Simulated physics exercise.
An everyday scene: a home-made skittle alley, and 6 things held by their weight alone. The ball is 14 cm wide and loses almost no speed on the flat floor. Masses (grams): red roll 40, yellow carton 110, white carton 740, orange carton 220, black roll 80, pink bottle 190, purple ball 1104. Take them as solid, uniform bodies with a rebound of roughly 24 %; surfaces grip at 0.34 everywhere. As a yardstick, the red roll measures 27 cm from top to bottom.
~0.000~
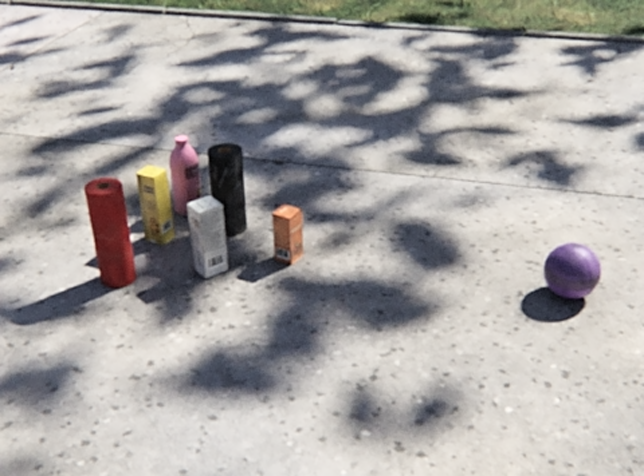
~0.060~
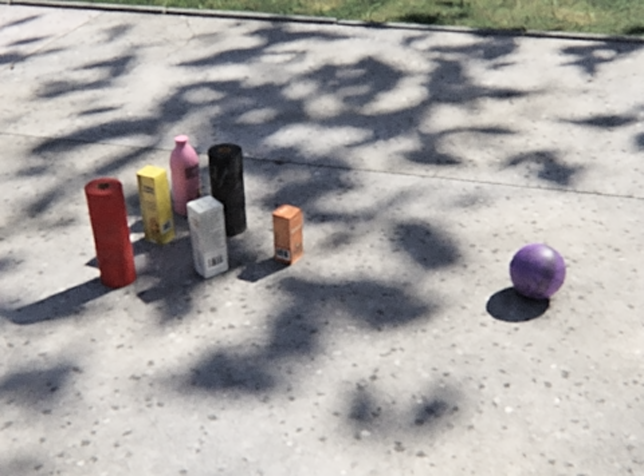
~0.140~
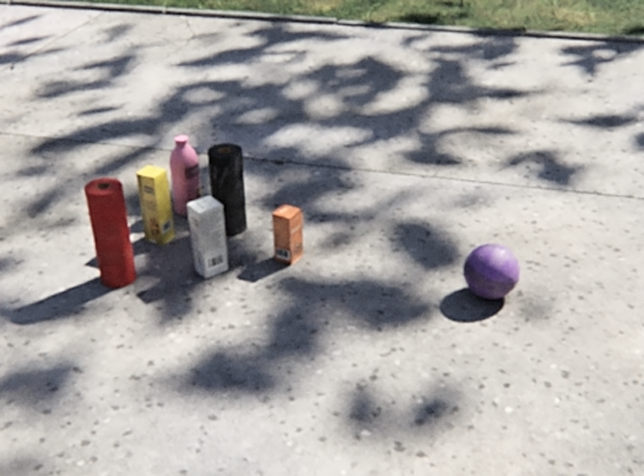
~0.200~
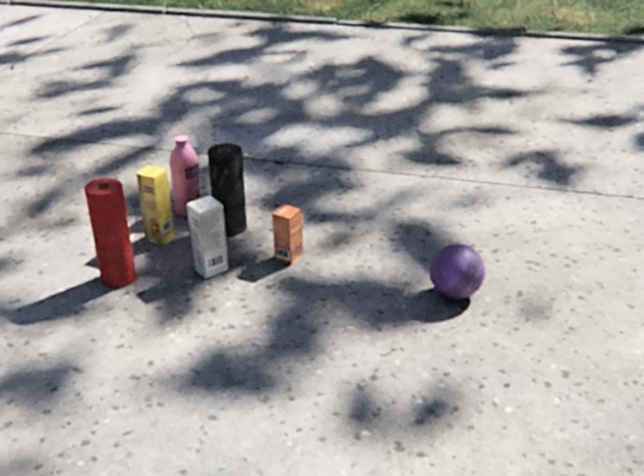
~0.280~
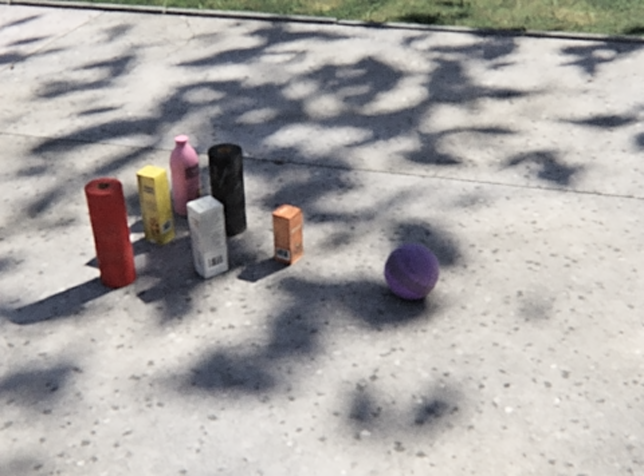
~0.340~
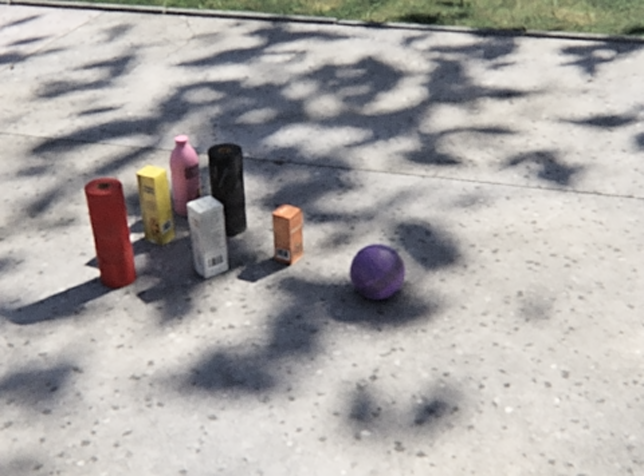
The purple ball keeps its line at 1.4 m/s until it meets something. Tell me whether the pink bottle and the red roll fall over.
The pink bottle is still upright, the red roll falls over.
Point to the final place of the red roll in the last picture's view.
At about (48, 219).
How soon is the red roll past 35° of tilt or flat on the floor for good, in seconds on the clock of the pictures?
Near 1.1 s.
After 0.74 s, 103 cm rolled; purple ball near (153, 273).
After 1.14 s, 156 cm rolled; red roll leaning 39° near (59, 205).
After 1.44 s, 195 cm rolled; red roll on its side near (48, 219).
By the end (1.8 s), tipped over on the floor, red roll; the other 5 in place, give or take 8 cm. Seen from the same camera at the end, pink bottle near (185, 175), red roll near (48, 219).
